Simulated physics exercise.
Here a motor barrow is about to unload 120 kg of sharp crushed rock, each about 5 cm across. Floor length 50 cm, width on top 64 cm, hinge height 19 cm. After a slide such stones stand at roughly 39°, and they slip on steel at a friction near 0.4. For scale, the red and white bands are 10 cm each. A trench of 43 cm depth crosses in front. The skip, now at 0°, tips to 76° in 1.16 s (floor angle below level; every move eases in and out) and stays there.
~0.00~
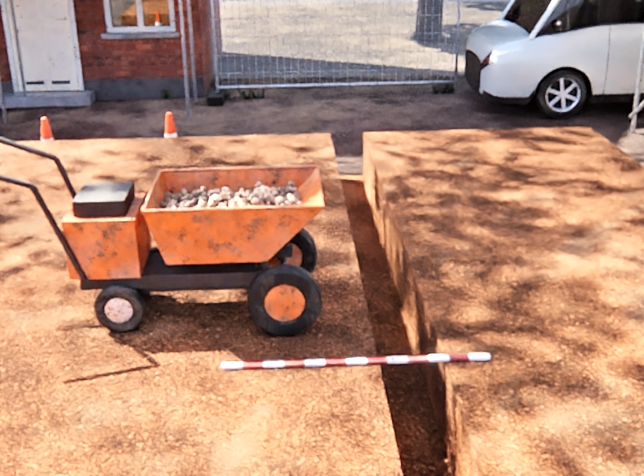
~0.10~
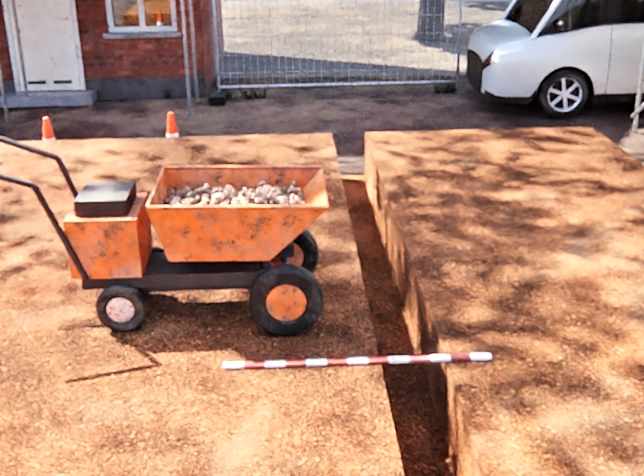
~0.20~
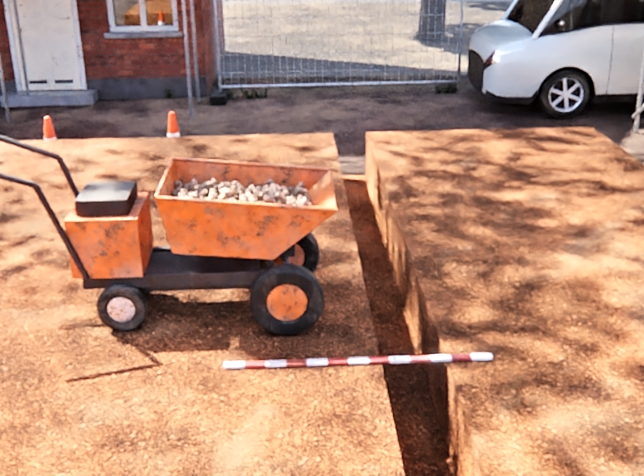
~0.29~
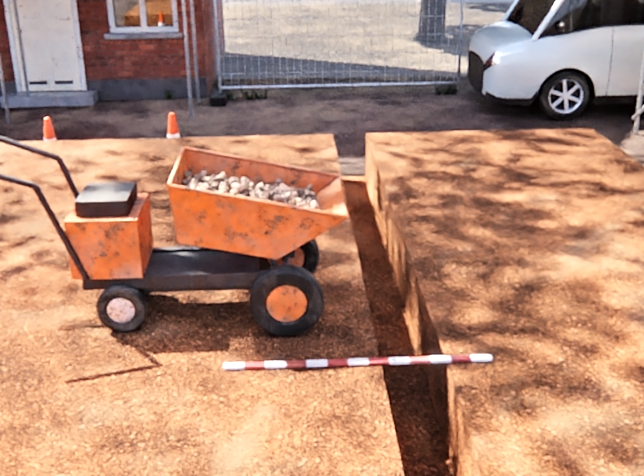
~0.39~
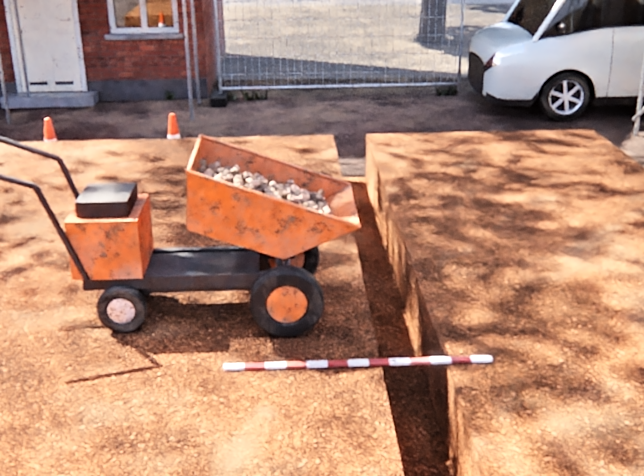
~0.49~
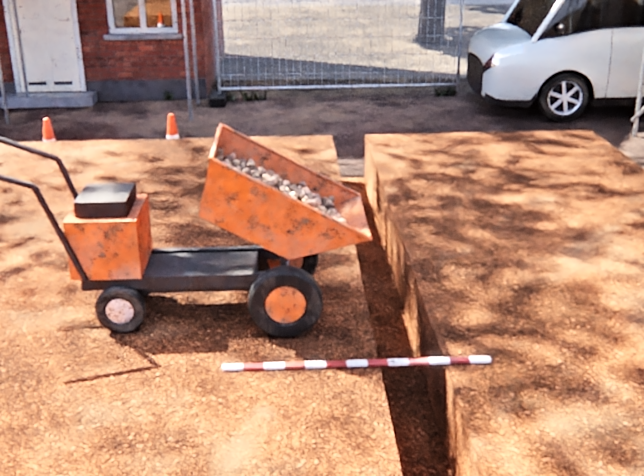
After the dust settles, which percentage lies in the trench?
Roughly 80 per cent ends in the trench.
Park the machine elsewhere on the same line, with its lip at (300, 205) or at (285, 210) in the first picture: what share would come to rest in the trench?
First some 100, then 95 per cent.
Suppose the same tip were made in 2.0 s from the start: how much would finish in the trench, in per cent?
Then about 85 per cent.
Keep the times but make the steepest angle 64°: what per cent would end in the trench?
In that case some 65 per cent.
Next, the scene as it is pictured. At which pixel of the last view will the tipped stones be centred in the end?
Near (407, 355).
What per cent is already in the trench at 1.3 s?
About 35 per cent by then.
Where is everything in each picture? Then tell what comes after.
The skip is at 0°, its lip at (324, 206); the top of the load is at (250, 193), in the first picture.
Lip at (328, 207), floor tilted 2°, highest stones at (223, 195); the stones move at 0.2 m/s on average, in the second picture.
The skip is at 6°, its lip at (337, 210); the top of the load is at (196, 189); the stones move at 0.5 m/s on average, in the third picture.
Lip at (347, 217), floor tilted 12°, highest stones at (198, 181); the stones move at 0.6 m/s on average, in the fourth picture.
Lip at (360, 227), floor tilted 20°, highest stones at (210, 170); the stones move at 0.7 m/s on average, in the fifth picture.
Lip at (371, 239), floor tilted 29°, highest stones at (222, 161); the stones move at 0.8 m/s on average, in the sixth picture.
After 0.9 s the floor is at 64°; 100 % in the skip; the foremost stones are at (385, 268).
After 1.3 s the floor is at 76°; 58 % in the skip, 33 % in the trench, 9 % past the trench; the foremost stones are at (460, 306).
After 1.6 s the floor is at 76°; 15 % in the skip, 64 % in the trench, 21 % past the trench; the foremost stones are at (523, 309).
After 3.6 s the floor is at 76°; 0 % in the skip, 80 % in the trench, 20 % past the trench; the foremost stones are at (532, 300).
